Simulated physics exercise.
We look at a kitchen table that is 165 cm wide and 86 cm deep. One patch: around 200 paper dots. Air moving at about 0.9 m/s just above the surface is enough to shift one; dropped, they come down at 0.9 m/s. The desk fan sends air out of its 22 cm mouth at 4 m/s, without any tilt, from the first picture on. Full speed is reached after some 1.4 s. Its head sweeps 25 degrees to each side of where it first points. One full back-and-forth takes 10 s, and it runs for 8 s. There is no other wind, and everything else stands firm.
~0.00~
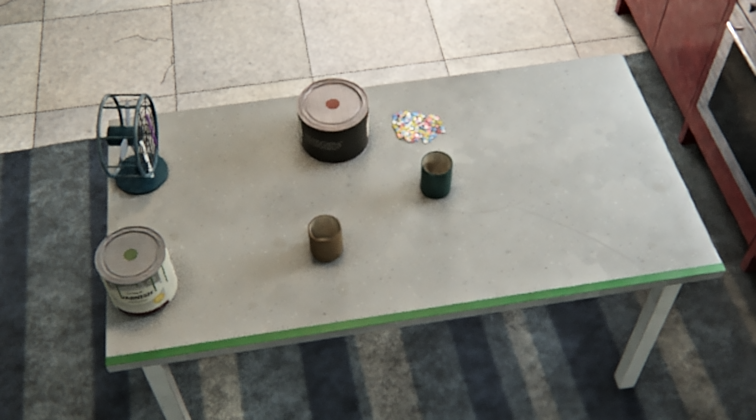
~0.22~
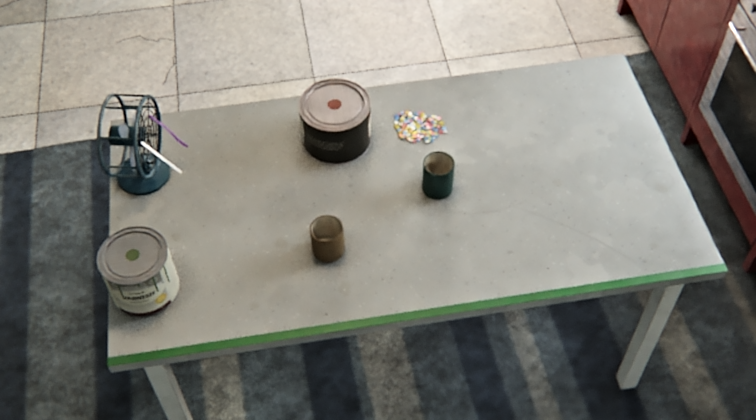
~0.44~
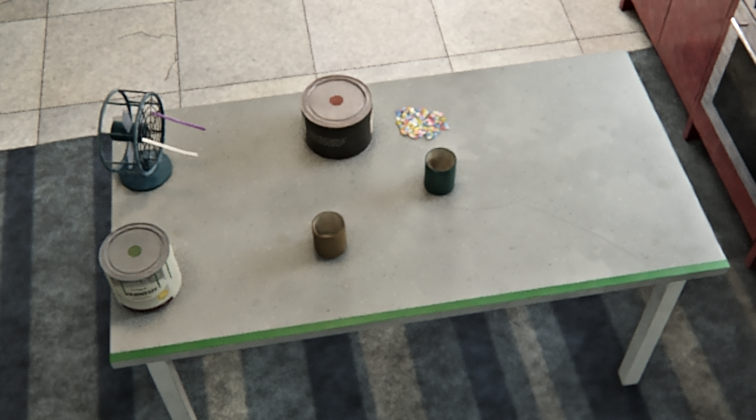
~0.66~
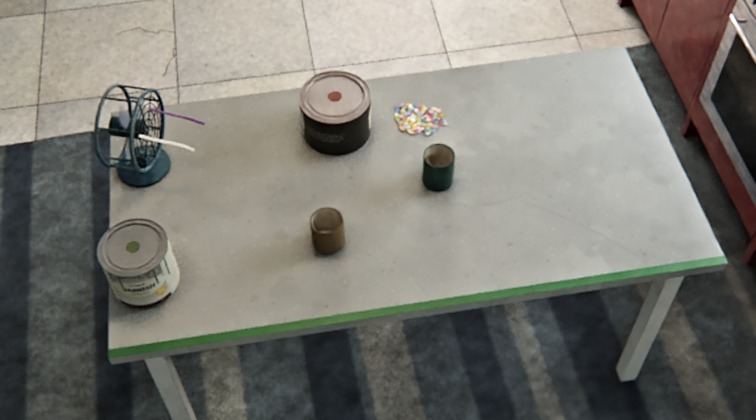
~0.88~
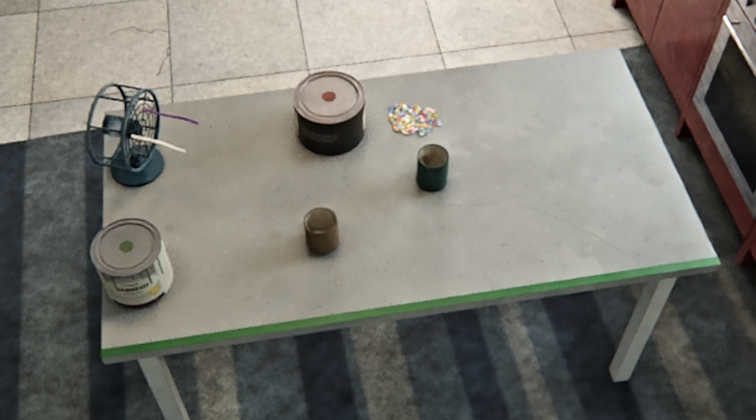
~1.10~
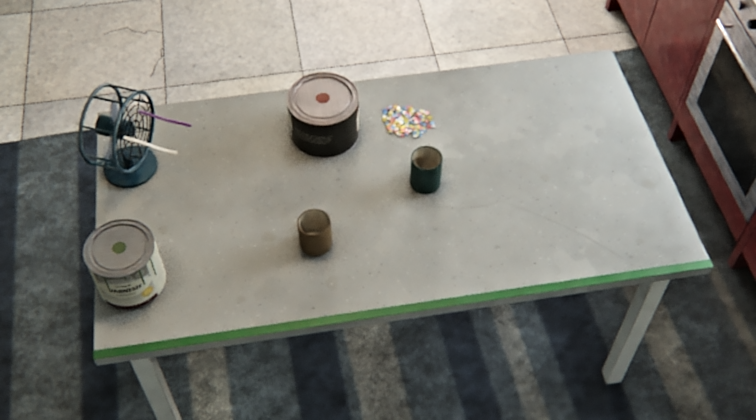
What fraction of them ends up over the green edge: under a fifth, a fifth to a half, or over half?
Under a fifth.
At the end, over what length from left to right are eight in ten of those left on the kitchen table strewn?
Spread, left to right: Approx. 50 cm.
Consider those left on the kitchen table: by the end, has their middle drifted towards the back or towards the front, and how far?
It ends behind its start, some 15 cm.
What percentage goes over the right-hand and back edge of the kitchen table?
5 % right-hand and 70 % back.
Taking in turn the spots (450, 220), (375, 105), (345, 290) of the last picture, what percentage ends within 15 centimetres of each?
Estimates in listed order: 0 %; 20 %; 0 %.
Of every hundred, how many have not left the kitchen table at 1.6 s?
Roughly 100 %.
After 1.6 s, 100 % are still on the top, 0 % are over the green edge; the middle of those left on the top is near (400, 113).
After 2.6 s, 100 % are still on the top, 0 % are over the green edge; the middle of those left on the top is near (400, 112).
After 4.4 s, 100 % are still on the top, 0 % are over the green edge; the middle of those left on the top is near (400, 112).
After 8.0 s, at the end, 0 % are over the green edge; the middle of those left on the top is near (347, 95).
